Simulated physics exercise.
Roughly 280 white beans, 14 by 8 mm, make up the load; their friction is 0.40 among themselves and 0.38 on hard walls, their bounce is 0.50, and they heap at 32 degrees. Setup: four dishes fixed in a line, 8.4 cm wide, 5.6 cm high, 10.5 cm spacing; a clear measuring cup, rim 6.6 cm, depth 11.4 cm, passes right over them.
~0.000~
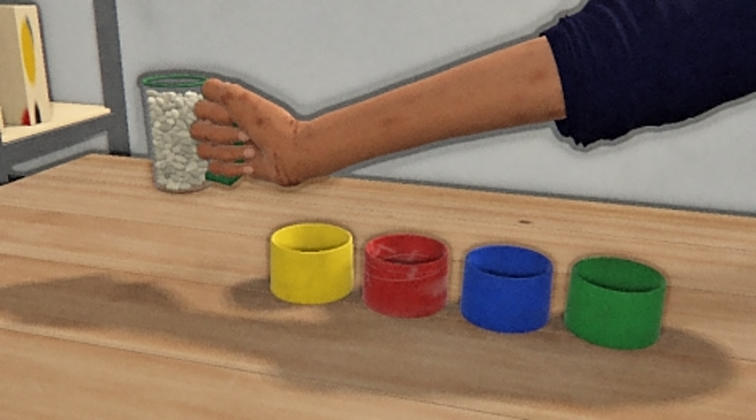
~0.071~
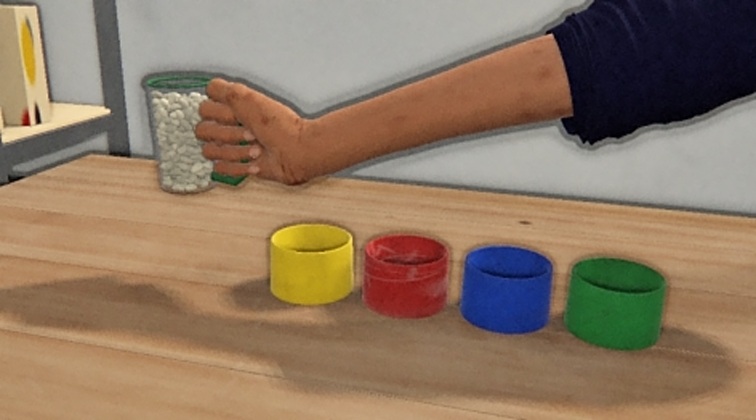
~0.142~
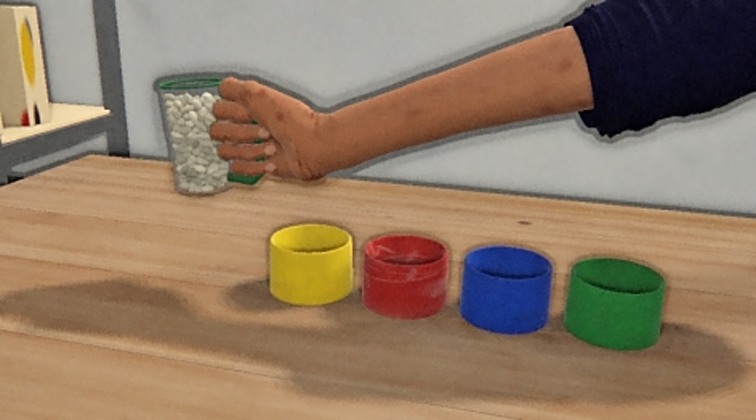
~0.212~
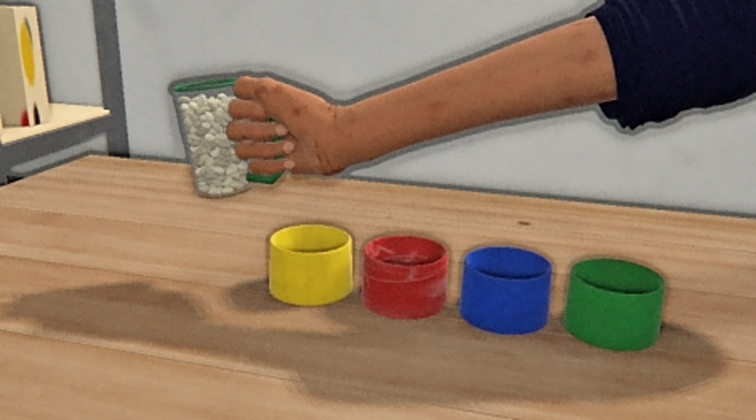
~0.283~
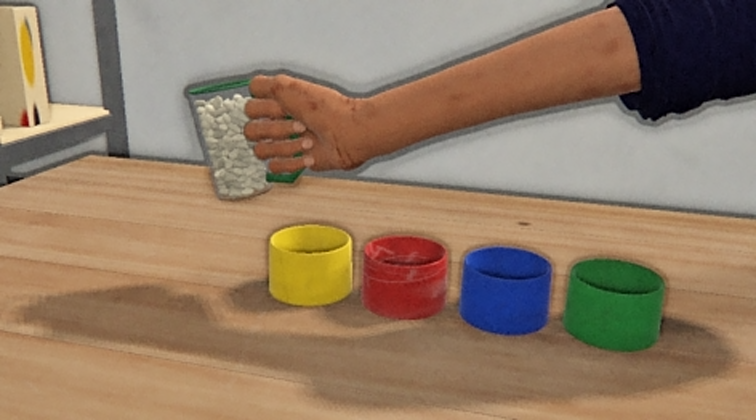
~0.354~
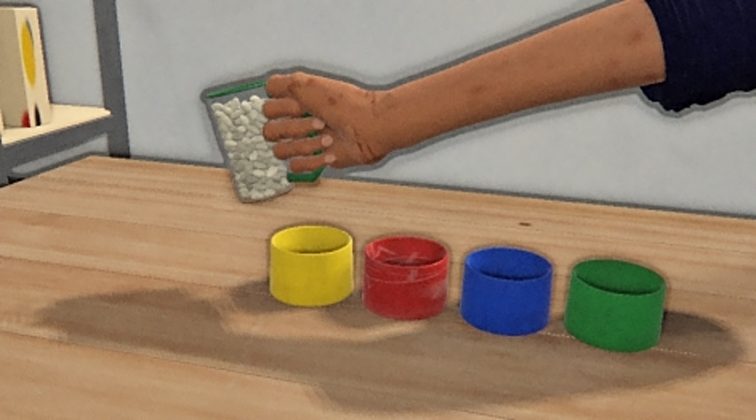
The clip opens on a hand holding a clear cup of white beans above a wooden table, behind a row of yellow, red, blue and green dishes. The hand carries the cup a short way right toward the yellow dish, gradually tilting it, while the beans stay inside.
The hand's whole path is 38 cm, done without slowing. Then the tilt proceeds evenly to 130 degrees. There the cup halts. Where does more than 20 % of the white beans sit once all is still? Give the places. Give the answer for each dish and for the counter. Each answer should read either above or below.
Red dish - below, blue dish - above, green dish - below, yellow dish - below, counter - above.
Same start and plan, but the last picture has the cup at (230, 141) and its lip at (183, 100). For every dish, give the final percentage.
Kept per dish: Red = 70, blue = 0, green = 0, yellow = 0.
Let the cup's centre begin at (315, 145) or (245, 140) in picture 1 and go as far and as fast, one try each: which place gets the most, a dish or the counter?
First try: Green; second try: Blue.
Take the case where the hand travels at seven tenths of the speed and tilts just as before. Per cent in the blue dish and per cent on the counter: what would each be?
Blue: 30; counter: 50.
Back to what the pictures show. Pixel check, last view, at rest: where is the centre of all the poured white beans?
When it all comes to rest, the middle is near (463, 300).
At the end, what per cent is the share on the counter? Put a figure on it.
Estimate: Around 55 %.
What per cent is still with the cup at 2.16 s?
About 85 %.
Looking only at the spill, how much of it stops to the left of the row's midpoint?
Share: About 50 in a hundred.
After 1.44 s, tilt 68 degrees; cup holds 100 %.
After 2.16 s, tilt 103 degrees; cup holds 85 %.
After 2.91 s, tilt 130 degrees; cup holds 0 %, red 10 %, blue 35 %.
At rest (3.7 s), red 10 %, blue 35 %, green 0 %, yellow 0 %, counter 55 %.
